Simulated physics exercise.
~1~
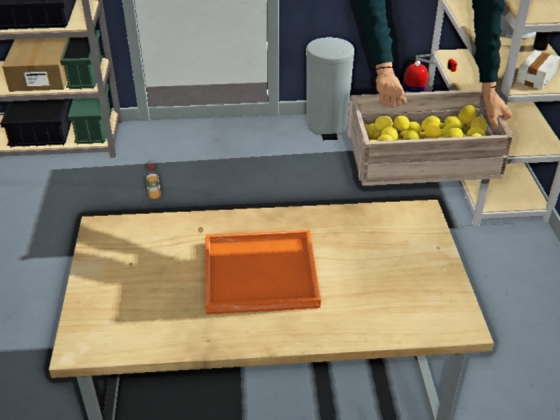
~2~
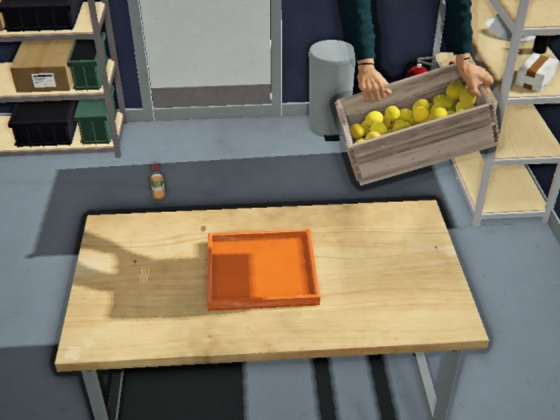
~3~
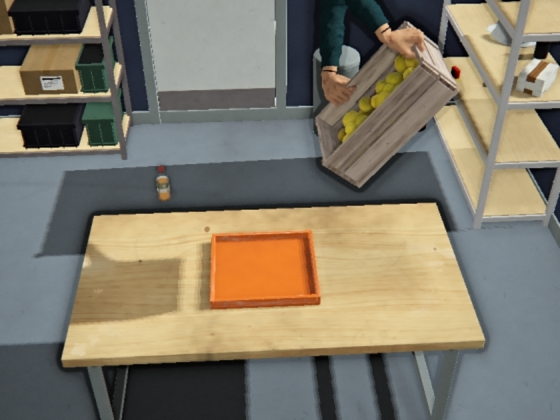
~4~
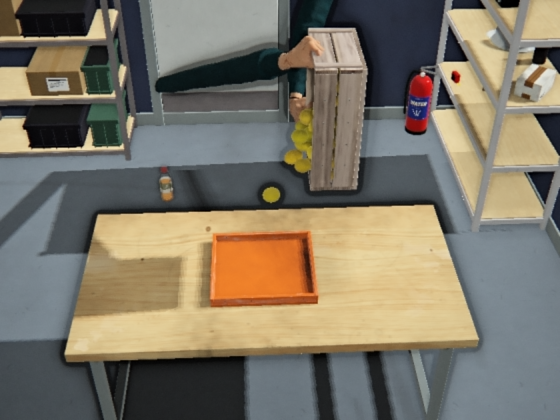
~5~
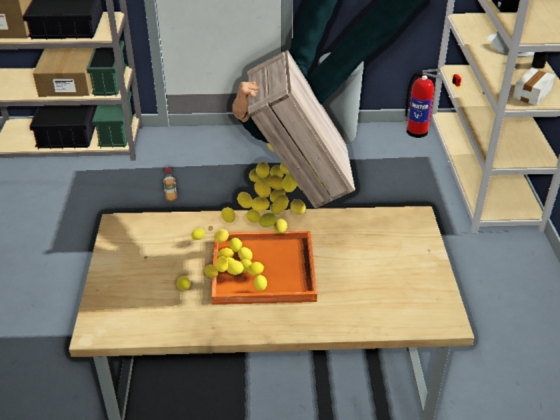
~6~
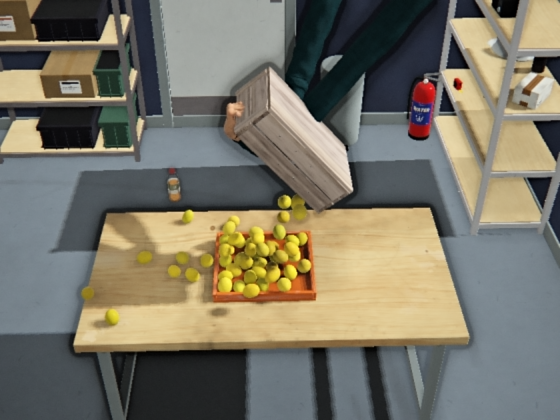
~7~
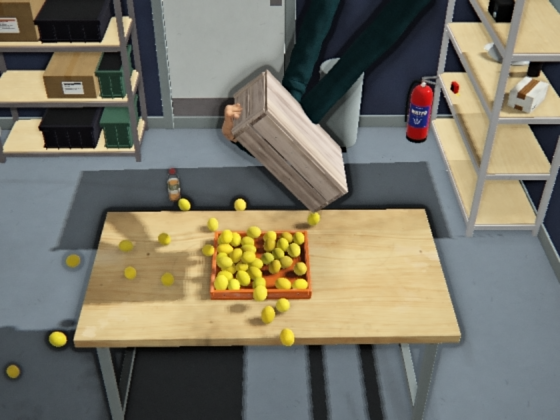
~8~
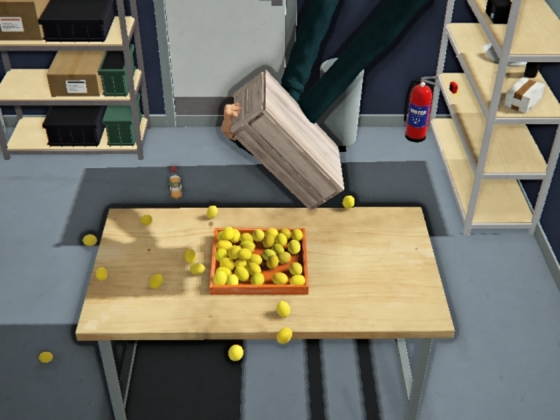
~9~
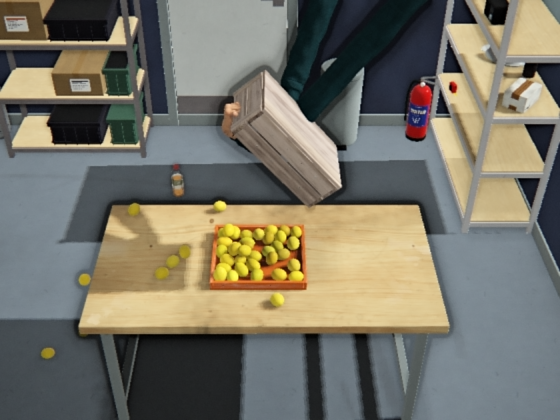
Lemons tumbled out of a wooden crate as a person's hands tipped it over beyond a wooden table, most of them piling into the orange tray while others bounced and rolled across the tabletop, several dropping to the floor, leaving the tray well filled.
